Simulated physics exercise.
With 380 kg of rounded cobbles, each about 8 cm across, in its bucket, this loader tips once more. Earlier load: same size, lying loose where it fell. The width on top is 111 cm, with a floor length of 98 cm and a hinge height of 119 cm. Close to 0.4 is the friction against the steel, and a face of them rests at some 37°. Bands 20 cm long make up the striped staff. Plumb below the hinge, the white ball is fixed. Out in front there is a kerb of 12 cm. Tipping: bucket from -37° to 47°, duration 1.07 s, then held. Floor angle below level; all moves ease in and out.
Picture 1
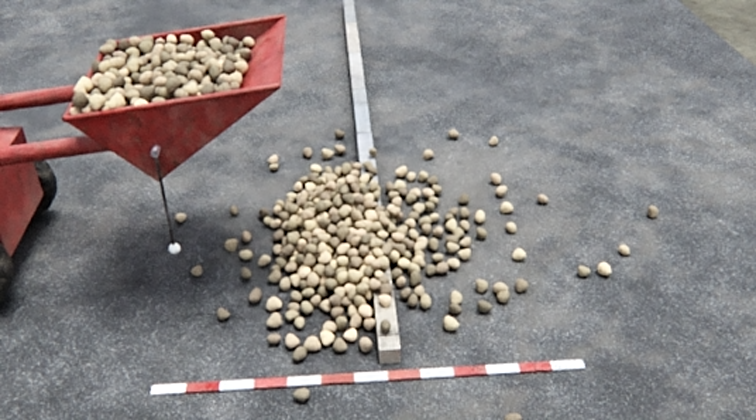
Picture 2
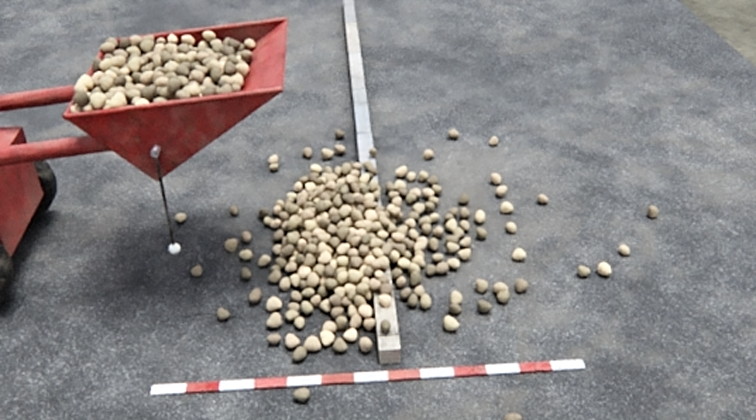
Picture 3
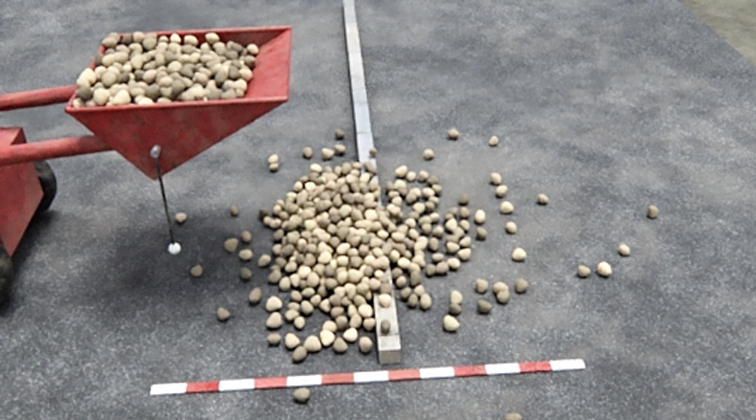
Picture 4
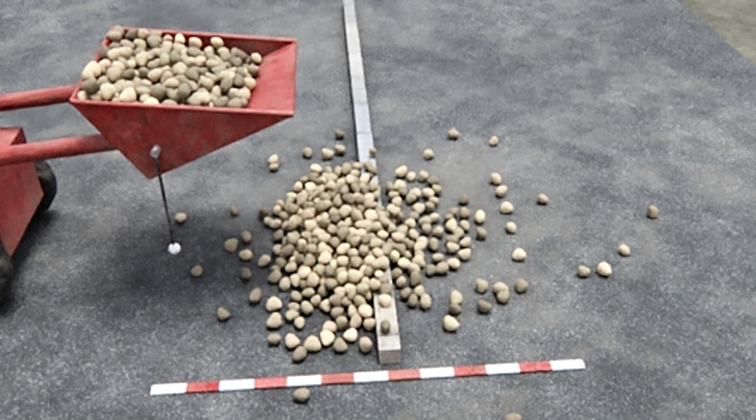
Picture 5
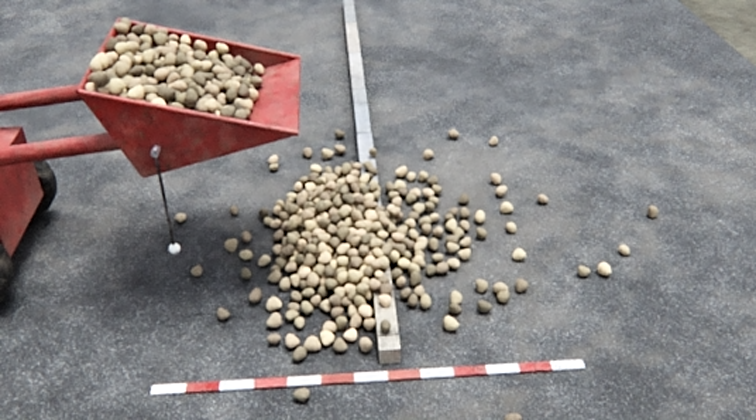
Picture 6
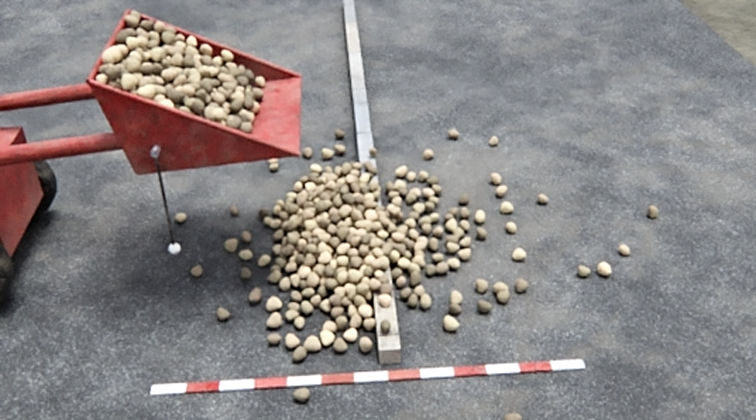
A red loader bucket full of rounded cobbles tilting forward, its lip lowering rightward beside a loose cobble heap across a kerb.
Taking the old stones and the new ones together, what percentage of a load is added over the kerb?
About 3 per cent.
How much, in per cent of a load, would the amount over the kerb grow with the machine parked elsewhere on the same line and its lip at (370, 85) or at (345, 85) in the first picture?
I'd guess close to 60 per cent first and close to 40 per cent second.
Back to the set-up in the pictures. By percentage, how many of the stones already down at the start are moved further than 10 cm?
Roughly 10 percent.
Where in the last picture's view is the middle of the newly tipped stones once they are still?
They end up centred around (295, 232).
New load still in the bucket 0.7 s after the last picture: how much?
That works out to about 50 %.
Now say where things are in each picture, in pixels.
In the first picture, the bucket is at -37°, its lip at (280, 86); the top of the load is at (178, 53). The earlier load is highest near (351, 203), 26 cm above ground level, 79 % on this side of the kerb, 21 % over the kerb.
In the second picture, lip at (282, 90), floor tilted -35°, highest stones at (168, 54).
In the third picture, lip at (287, 99), floor tilted -31°, highest stones at (126, 49).
In the fourth picture, the bucket is at -24°, its lip at (294, 115); the top of the load is at (121, 43).
In the fifth picture, the bucket is at -15°, its lip at (298, 133); the top of the load is at (128, 37).
In the sixth picture, the bucket is at -5°, its lip at (299, 155); the top of the load is at (136, 31).
Then, 0.4 s after the last picture the floor is at 34°; in per cent of one load, 100 in the bucket, 80 on this side of the kerb, 21 over the kerb; the foremost stones are at (559, 210).
Then, 0.7 s after the last picture the floor is at 47°; in per cent of one load, 50 in the bucket, 129 on this side of the kerb, 21 over the kerb; the foremost stones are at (559, 210).
Then, 1.1 s after the last picture the floor is at 47°; in per cent of one load, 3 in the bucket, 175 on this side of the kerb, 22 over the kerb; the foremost stones are at (559, 210).
Then, 3.7 s after the last picture the floor is at 47°; in per cent of one load, 0 in the bucket, 176 on this side of the kerb, 25 over the kerb; the foremost stones are at (562, 217). Net gain over the kerb, 3.
